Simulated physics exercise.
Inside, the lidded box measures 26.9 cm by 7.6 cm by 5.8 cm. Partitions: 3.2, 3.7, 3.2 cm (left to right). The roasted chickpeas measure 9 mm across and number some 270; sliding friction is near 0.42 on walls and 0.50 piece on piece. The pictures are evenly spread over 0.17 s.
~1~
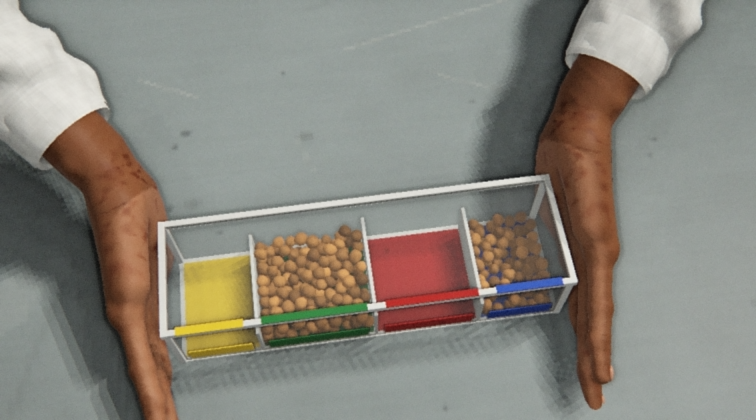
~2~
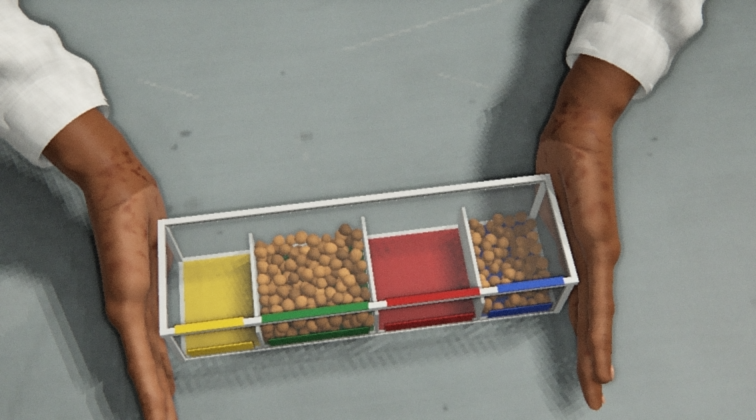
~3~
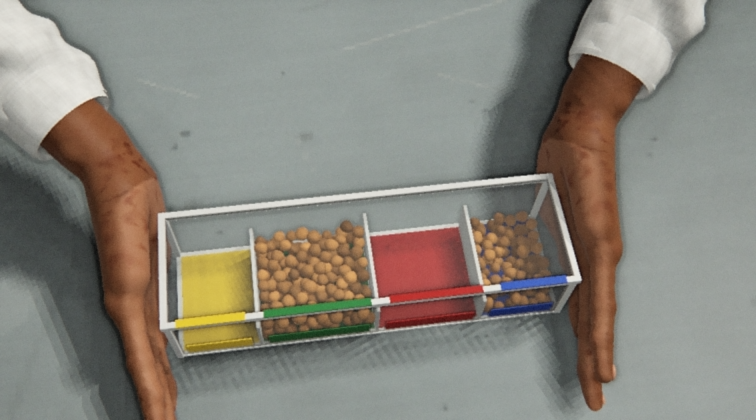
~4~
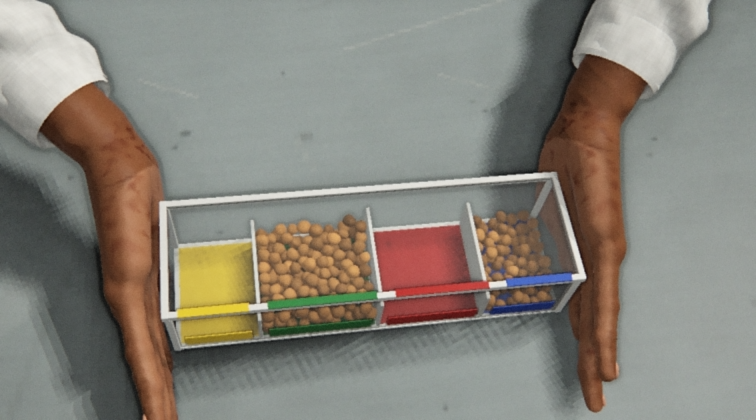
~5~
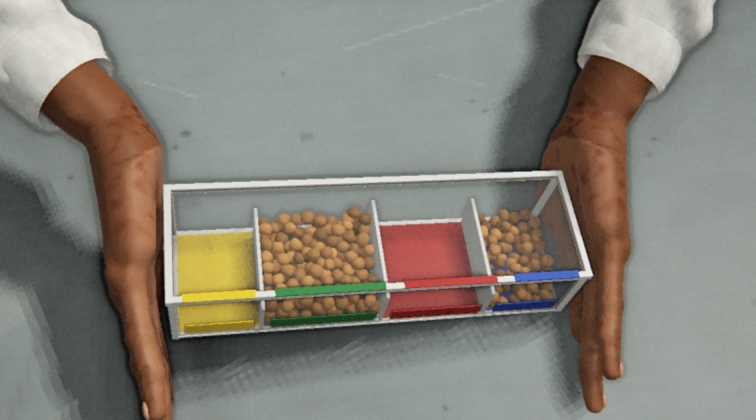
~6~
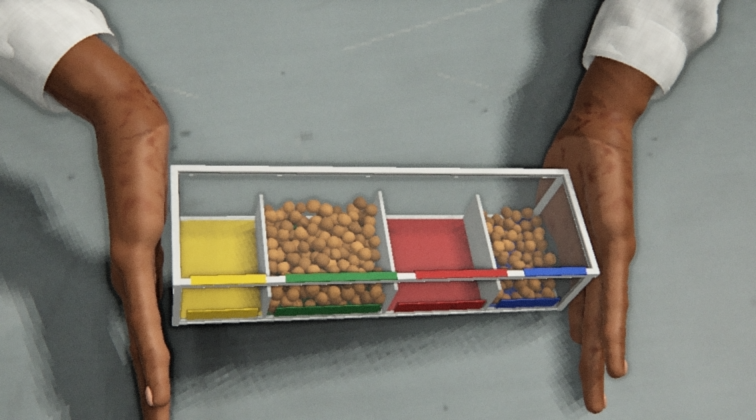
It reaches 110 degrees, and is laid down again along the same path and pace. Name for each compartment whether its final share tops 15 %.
Red below, blue above, green above, yellow below.
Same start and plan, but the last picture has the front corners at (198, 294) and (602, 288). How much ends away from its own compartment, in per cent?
It would be near 30 per cent.
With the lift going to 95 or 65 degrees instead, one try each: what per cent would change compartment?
Some 25 and 20 per cent.
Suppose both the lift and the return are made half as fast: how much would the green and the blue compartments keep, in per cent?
Green 15, blue 80.
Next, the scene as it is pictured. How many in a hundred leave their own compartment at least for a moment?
About 45 per cent.
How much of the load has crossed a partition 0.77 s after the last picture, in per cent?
Roughly 25 per cent.
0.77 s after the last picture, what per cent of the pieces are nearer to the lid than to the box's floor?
About 60 per cent.
Then, 0.77 s after the last picture, tilt 110 degrees; red 15 %, blue 45 %, green 45 %.
Then, 1.29 s after the last picture, tilt 49 degrees; red 10 %, blue 65 %, green 25 %.
Then, 1.85 s after the last picture, tilt 0 degrees; red 10 %, blue 65 %, green 25 %.
In the end, red 10 %, blue 65 %, green 25 %, yellow 0 %.
